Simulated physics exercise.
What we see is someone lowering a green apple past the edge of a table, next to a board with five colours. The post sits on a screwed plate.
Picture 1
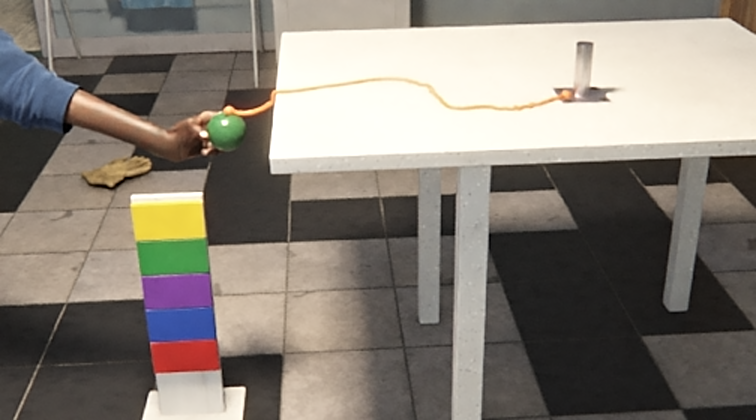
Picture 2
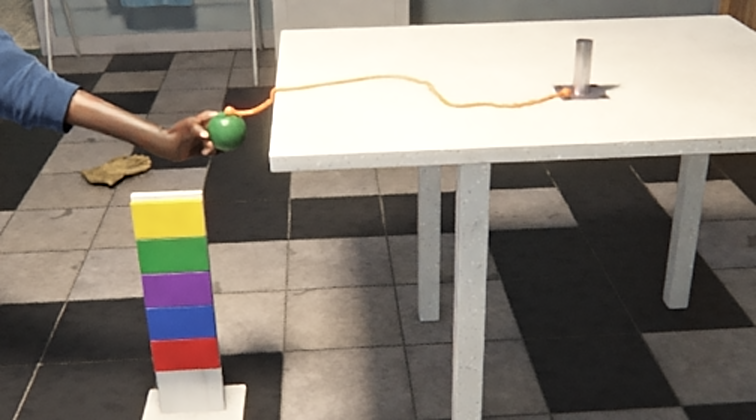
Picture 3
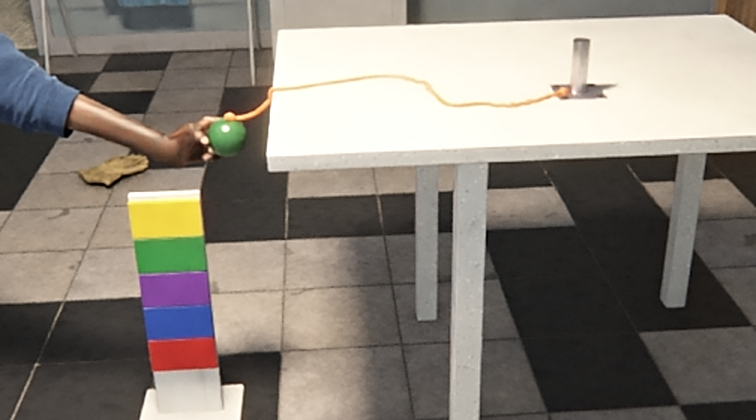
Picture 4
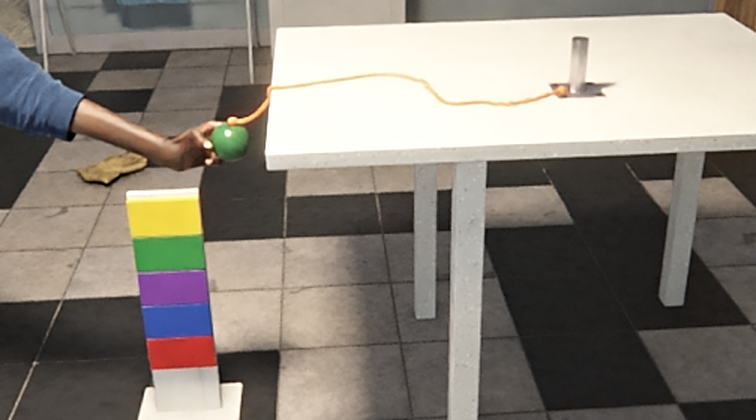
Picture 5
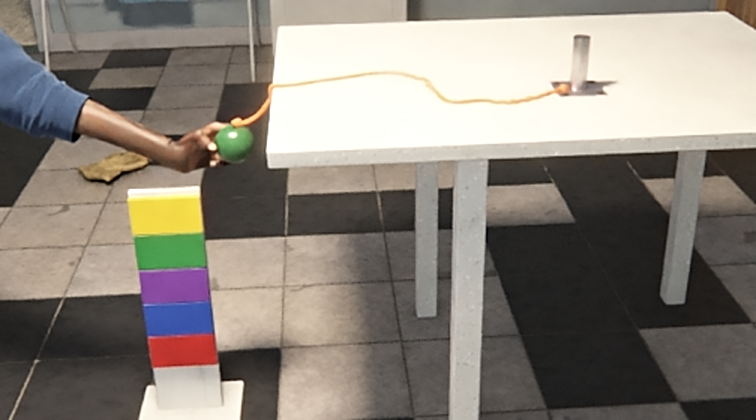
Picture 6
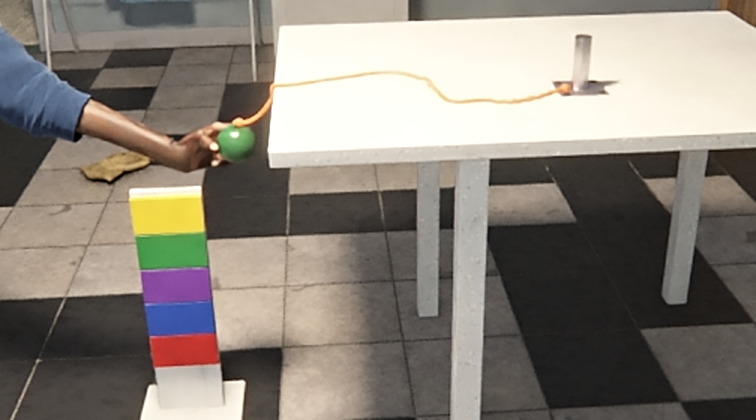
In a room with a checkered tile floor, a hand at the left holds a green apple beside a white table, above a striped color column, with an orange cord running across the tabletop to a small post. The hand lowers the apple slightly and shifts it a little right, then stays nearly still.
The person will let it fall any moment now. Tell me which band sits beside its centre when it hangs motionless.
The green one sits beside it.
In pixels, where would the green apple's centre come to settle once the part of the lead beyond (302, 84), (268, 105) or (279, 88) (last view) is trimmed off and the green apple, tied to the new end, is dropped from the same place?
Roughly (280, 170), (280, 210), (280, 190).
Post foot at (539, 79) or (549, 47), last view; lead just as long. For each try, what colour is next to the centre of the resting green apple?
Going case by case, it's purple and then green.
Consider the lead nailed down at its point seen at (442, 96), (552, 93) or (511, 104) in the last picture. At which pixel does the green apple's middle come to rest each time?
Going try by try, I'd put it close to (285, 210), then (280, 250), and finally (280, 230).
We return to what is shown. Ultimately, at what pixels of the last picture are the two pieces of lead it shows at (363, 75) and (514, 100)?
First point (274, 98), second point (487, 88).
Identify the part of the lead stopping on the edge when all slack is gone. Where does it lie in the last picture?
You'll find it somewhere around (363, 75).
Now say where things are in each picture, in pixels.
Green apple (227, 131); yellow (168, 222); green (173, 258); purple (177, 292); blue (181, 326); red (185, 357), in the first picture.
Green apple (227, 131); lead through (542, 101) (479, 105) (430, 89) (376, 77) (303, 88), in the second picture.
Green apple (227, 137), in the third picture.
Green apple (231, 142); lead through (538, 99) (475, 103) (426, 87) (372, 75) (299, 86), in the fourth picture.
Green apple (235, 143), in the fifth picture.
Green apple (236, 143); lead through (541, 97) (478, 101) (429, 85) (375, 73) (301, 84), in the sixth picture.
Early on, apple near (250, 220); level with yellow.
Midway, apple near (299, 249); level with green.
Near the end, apple near (274, 253); level with green.
Finally, apple near (282, 253); level with green. Its middle rests at the green band.
